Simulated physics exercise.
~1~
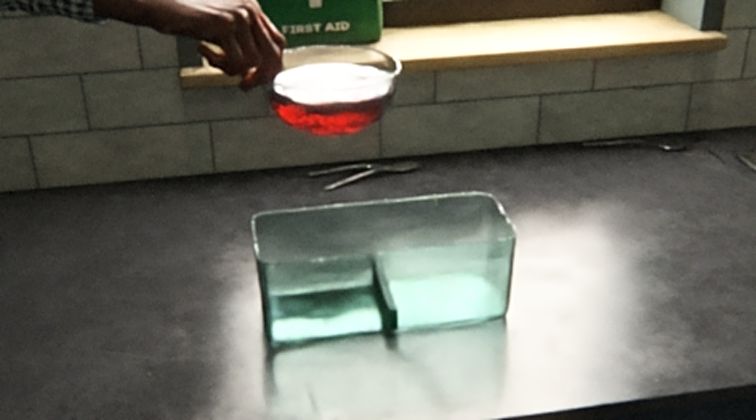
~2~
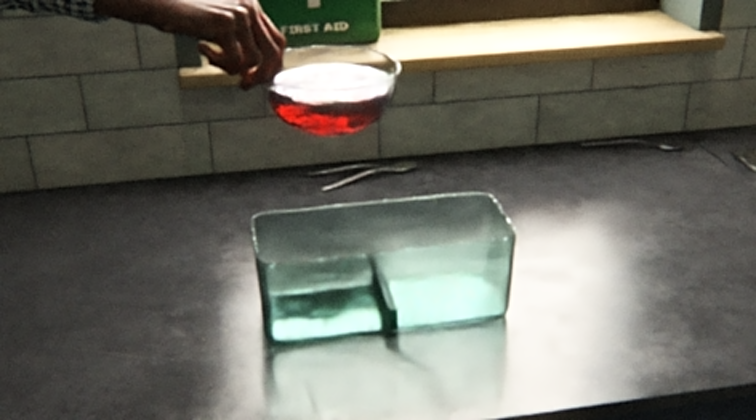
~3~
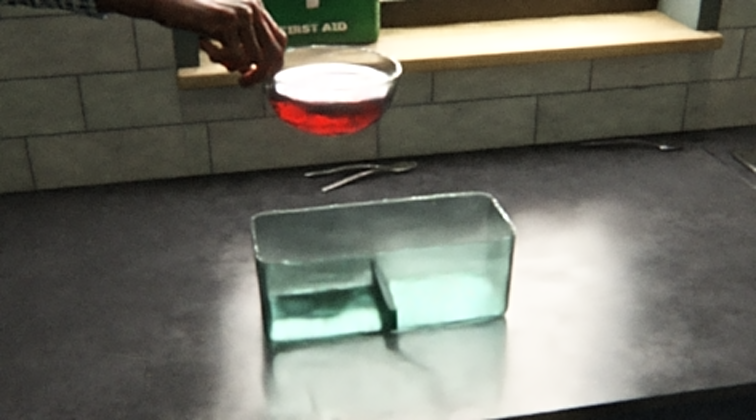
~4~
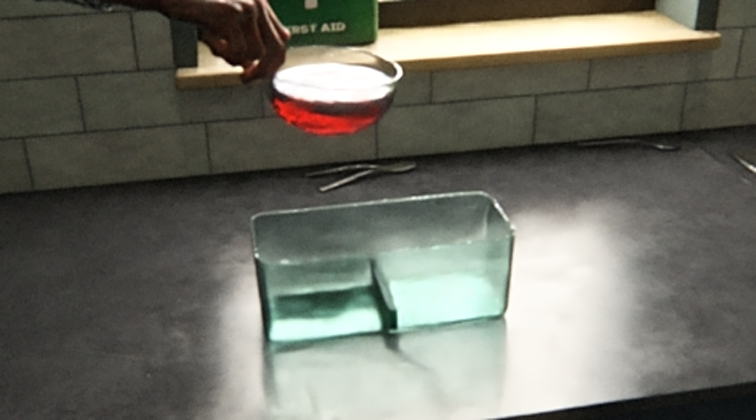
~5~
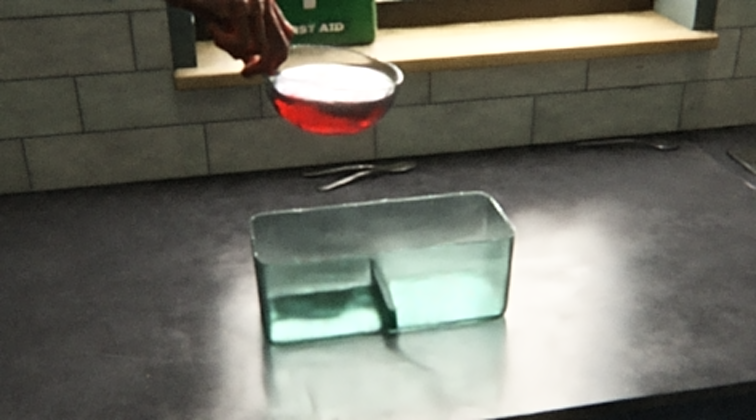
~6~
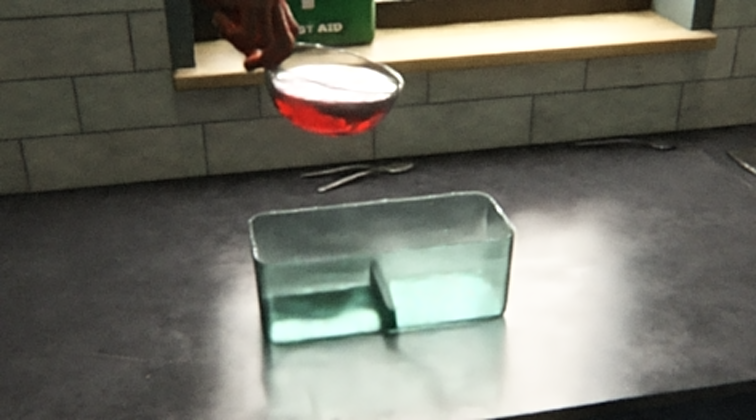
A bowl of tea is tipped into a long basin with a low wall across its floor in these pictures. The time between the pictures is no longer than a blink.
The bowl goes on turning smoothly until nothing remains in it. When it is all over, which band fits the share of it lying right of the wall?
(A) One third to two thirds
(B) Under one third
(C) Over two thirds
C.
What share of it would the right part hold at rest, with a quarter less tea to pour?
85 %.
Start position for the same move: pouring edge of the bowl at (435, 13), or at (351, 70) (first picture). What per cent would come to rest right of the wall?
In order, roughly 60 percent and 65 percent.
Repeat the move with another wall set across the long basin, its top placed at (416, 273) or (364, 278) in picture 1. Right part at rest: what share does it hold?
The first position gives around 65 percent, the second around 90 percent.
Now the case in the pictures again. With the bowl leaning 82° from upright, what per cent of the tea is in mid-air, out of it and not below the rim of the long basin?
55 %.
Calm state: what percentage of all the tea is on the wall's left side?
20 % or thereabouts.
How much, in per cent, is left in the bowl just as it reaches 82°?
About 25 % remains.
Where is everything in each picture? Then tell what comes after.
In the first picture, tilt 0°; pouring edge (398, 63); surface from (266, 87) to (393, 77); the long basin's rim runs from (255, 240) to (504, 215); the wall's top is at (384, 284).
In the second picture, tilt 1°; pouring edge (398, 64); surface from (266, 86) to (392, 77).
In the third picture, tilt 2°; pouring edge (398, 66); surface from (266, 86) to (392, 78).
In the fourth picture, tilt 5°; pouring edge (399, 69); surface from (266, 85) to (392, 80).
In the fifth picture, tilt 9°; pouring edge (399, 74); surface from (267, 84) to (393, 81).
In the sixth picture, tilt 14°; pouring edge (400, 80); surface from (269, 83) to (395, 82).
A moment on, the bowl is tipped on its side and 26 per cent is still to pour, 0 is left of the wall and 18 right of it.
Next, the bowl is tipped right over and 0 per cent is still to pour, 14 is left of the wall and 77 right of it.
Then the bowl is tipped right over and 0 per cent is still to pour, 20 is left of the wall and 78 right of it.
Later the bowl is tipped right over and 0 per cent is still to pour, 20 is left of the wall and 78 right of it.
In the end 20 per cent lies left of the wall, 78 right of it and 2 outside.
